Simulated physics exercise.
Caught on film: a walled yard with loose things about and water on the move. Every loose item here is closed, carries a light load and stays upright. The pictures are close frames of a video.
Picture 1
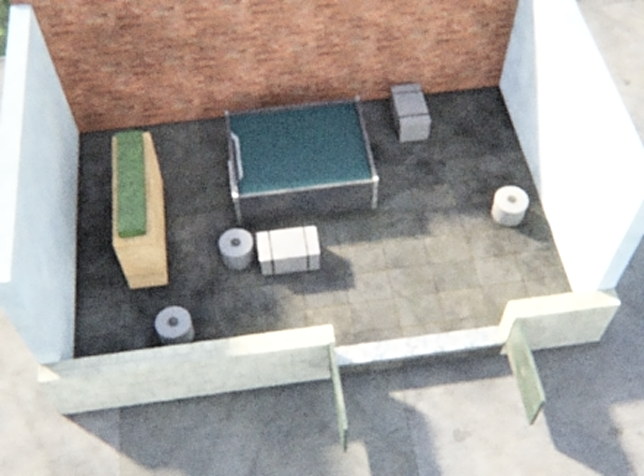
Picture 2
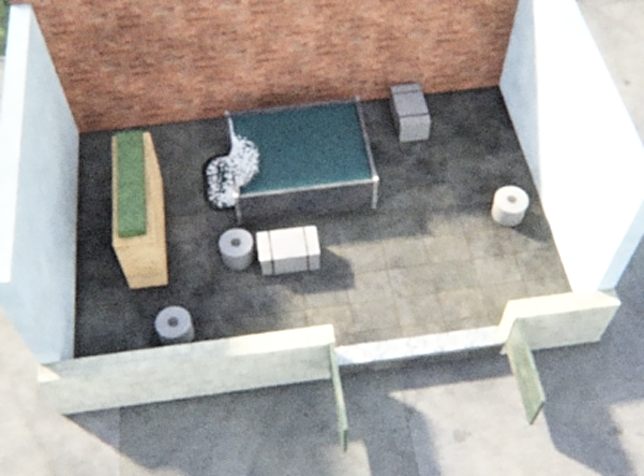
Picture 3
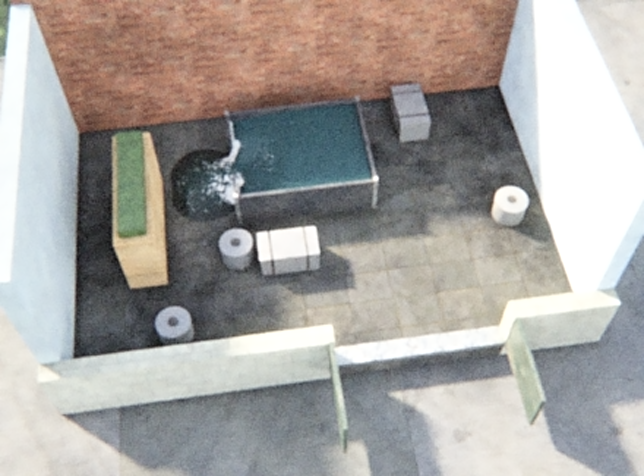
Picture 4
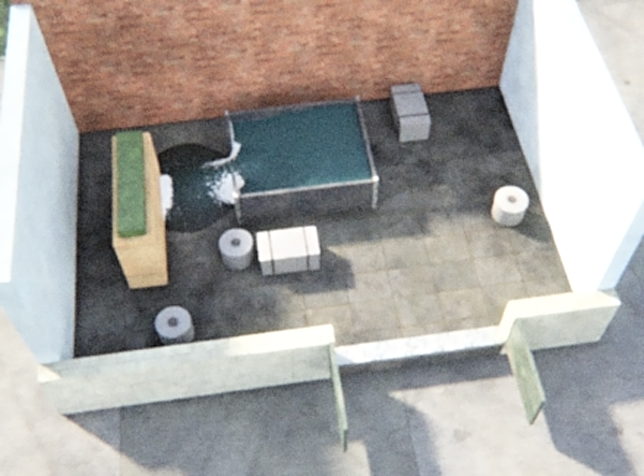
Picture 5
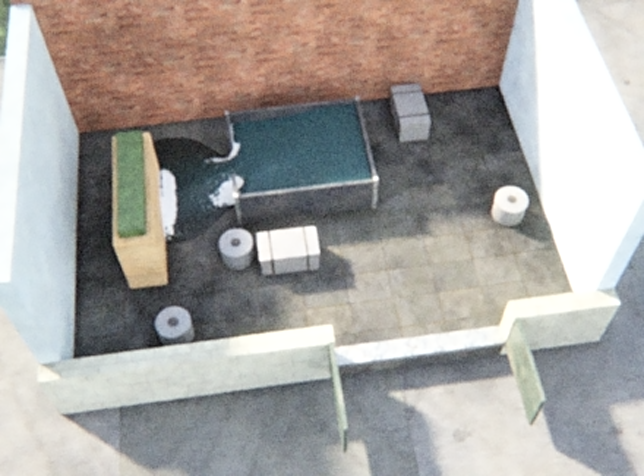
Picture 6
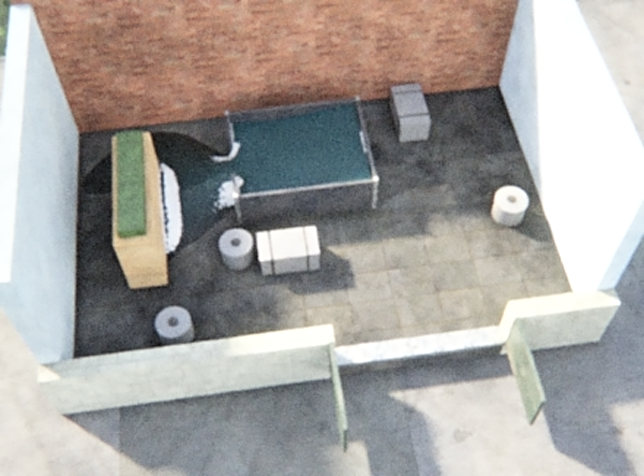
In a walled yard, water pours from a tank's left side and spreads around a planter.
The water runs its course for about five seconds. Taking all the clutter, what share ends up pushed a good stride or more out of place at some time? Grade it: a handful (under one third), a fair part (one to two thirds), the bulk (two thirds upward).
A handful.
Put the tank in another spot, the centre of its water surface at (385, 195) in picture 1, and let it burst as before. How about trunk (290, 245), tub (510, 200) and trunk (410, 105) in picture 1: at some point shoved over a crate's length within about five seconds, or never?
In order: Went well off, remained close by, remained close by.
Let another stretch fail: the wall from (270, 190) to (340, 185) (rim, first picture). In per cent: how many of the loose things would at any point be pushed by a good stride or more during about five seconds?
40 % or thereabouts.
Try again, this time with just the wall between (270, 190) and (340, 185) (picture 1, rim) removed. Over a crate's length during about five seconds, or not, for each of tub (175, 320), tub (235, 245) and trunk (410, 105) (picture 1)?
Order as asked: Sent that far; not sent that far; not sent that far.
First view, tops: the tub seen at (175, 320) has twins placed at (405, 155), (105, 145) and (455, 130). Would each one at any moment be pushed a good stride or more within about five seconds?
One by one: Hardly budges; knocked well away; hardly budges.
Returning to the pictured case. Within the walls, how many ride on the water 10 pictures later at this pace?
The answer would be 1.
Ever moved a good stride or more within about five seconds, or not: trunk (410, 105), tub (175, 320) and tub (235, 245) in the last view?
Short of that, goes that far, short of that.
A moment on, 0 of 5 are well off their spots; 0 afloat.
Next, 0 of 5 are well off their spots; 1 afloat.
Later, 1 of 5 are well off their spots; 1 afloat.
In the end, 1 of 5 are well off their spots, and 1 have been at some point; 1 afloat.
